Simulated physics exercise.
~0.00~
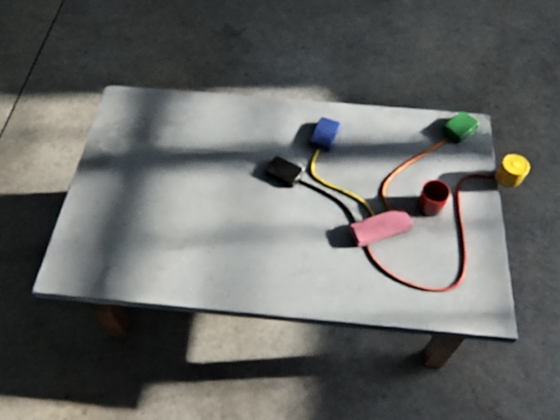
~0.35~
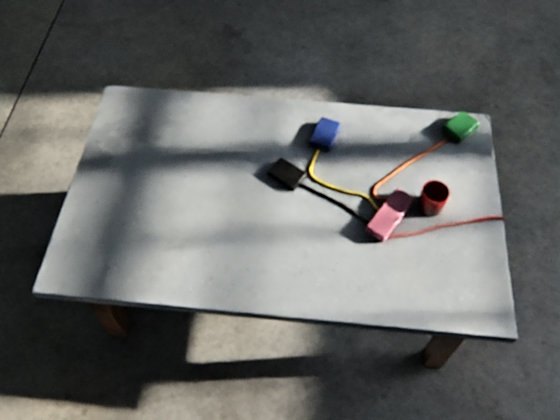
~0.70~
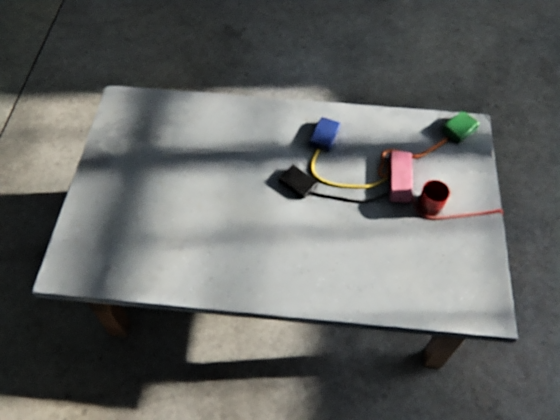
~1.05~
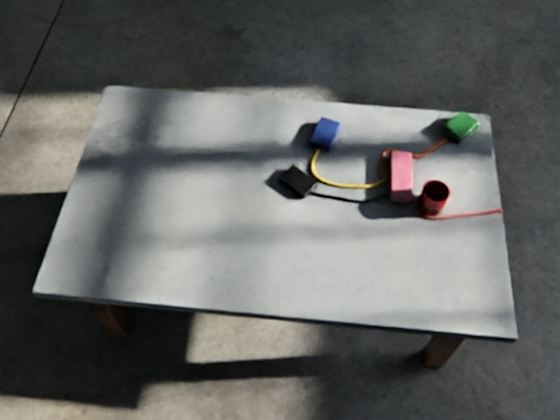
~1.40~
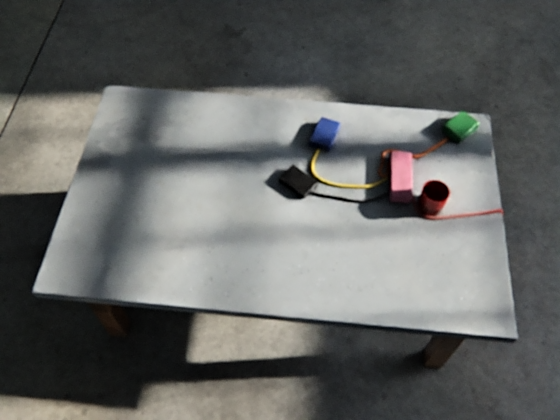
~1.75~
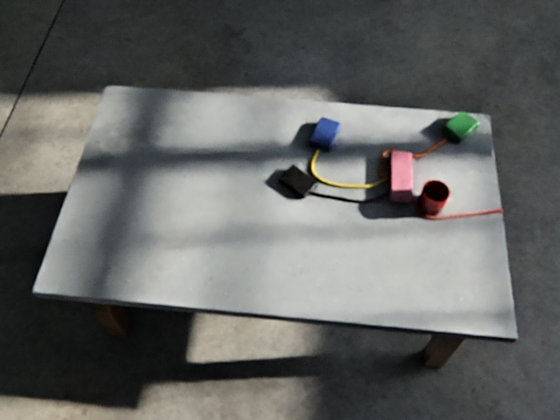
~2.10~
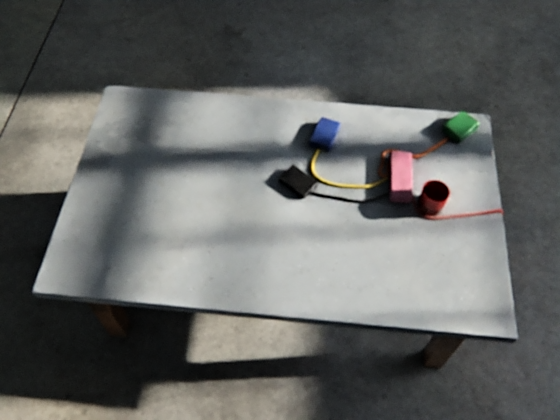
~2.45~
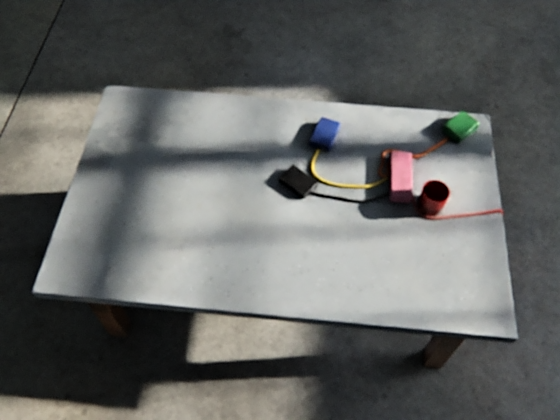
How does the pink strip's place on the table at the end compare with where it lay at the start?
It starts below and to the left of the red mug, and it ends farther up the table and a little to the right, just above and left of the mug.
